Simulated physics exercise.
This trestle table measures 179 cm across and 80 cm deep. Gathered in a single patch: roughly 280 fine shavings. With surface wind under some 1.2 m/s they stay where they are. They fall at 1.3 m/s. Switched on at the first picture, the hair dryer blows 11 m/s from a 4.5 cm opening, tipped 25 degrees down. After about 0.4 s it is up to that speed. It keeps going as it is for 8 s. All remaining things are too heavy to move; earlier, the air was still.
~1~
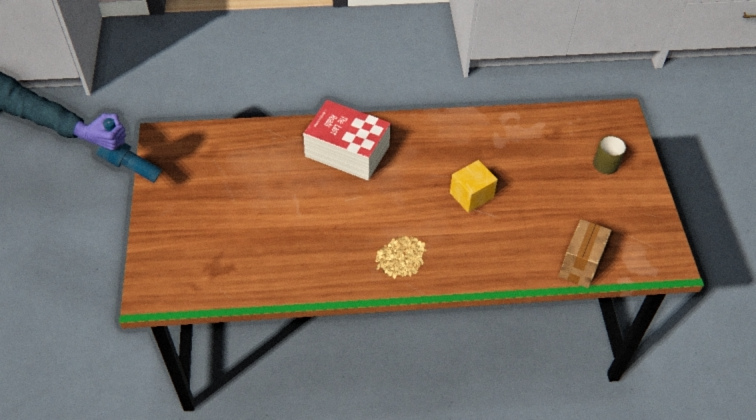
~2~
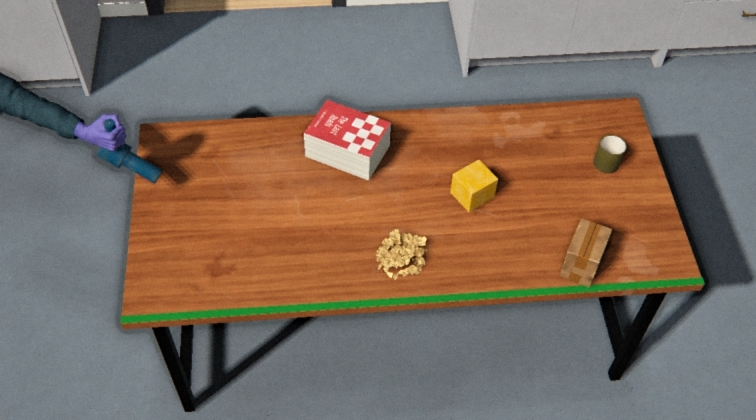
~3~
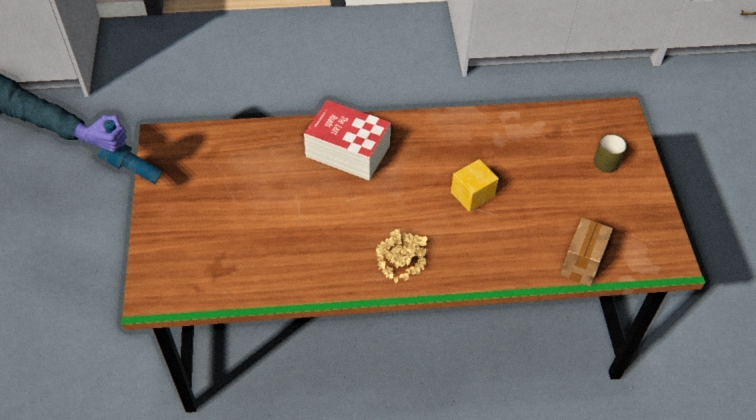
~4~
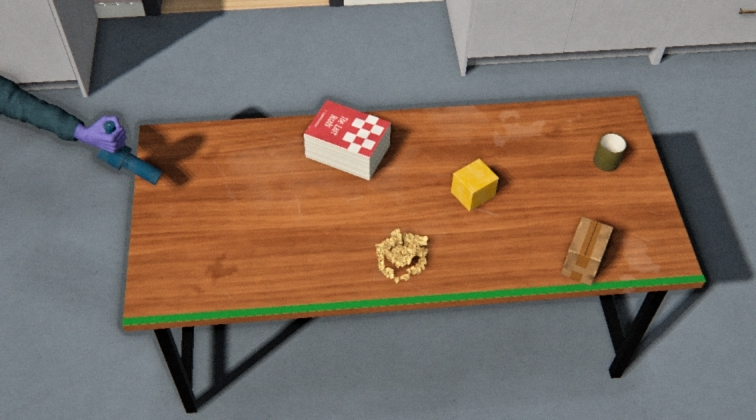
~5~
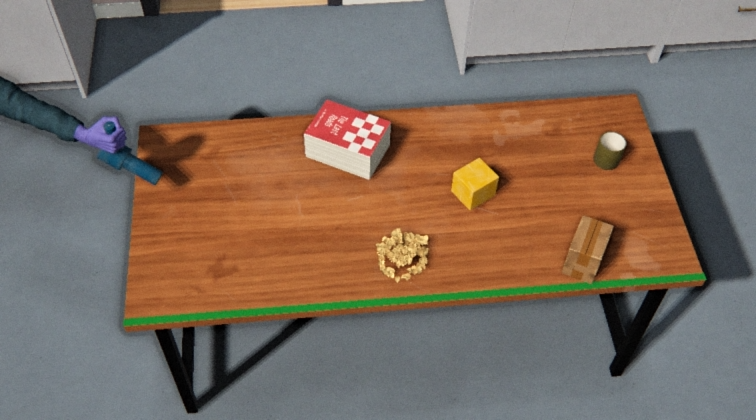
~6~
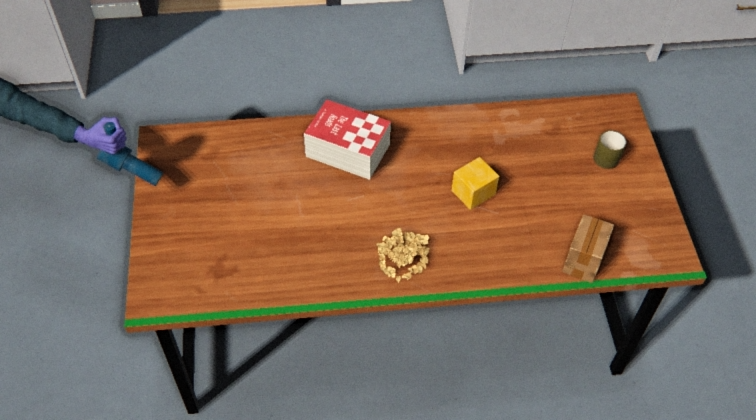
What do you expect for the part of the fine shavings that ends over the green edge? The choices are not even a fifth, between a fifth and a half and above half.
Over the green edge: Upwards of half.
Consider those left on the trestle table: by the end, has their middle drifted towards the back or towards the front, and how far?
Net drift is to the fore by close to 5 cm.
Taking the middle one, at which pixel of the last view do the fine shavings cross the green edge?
The middle of the crossings lies near (512, 295) in the last picture.
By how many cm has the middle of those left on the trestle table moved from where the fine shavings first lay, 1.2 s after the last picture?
About 50 cm.
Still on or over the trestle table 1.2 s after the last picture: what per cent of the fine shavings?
Some 20 percent are still there.
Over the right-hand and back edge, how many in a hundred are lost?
Roughly 1 % right-hand, 0 % back.
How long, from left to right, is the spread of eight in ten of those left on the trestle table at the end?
20 cm, give or take.
Then, 1.2 s after the last picture, 78 % are over the green edge; the middle of those still in play is near (568, 261); 88 % have settled or left.
Then, 2.2 s after the last picture, 78 % are over the green edge; the middle of those still in play is near (568, 261); 89 % have settled or left.
Then, 4.0 s after the last picture, 79 % are over the green edge; the middle of those still in play is near (568, 261); 91 % have settled or left.
Then, 7.6 s after the last picture, at the end, 79 % are over the green edge; the middle of those still in play is near (568, 261).
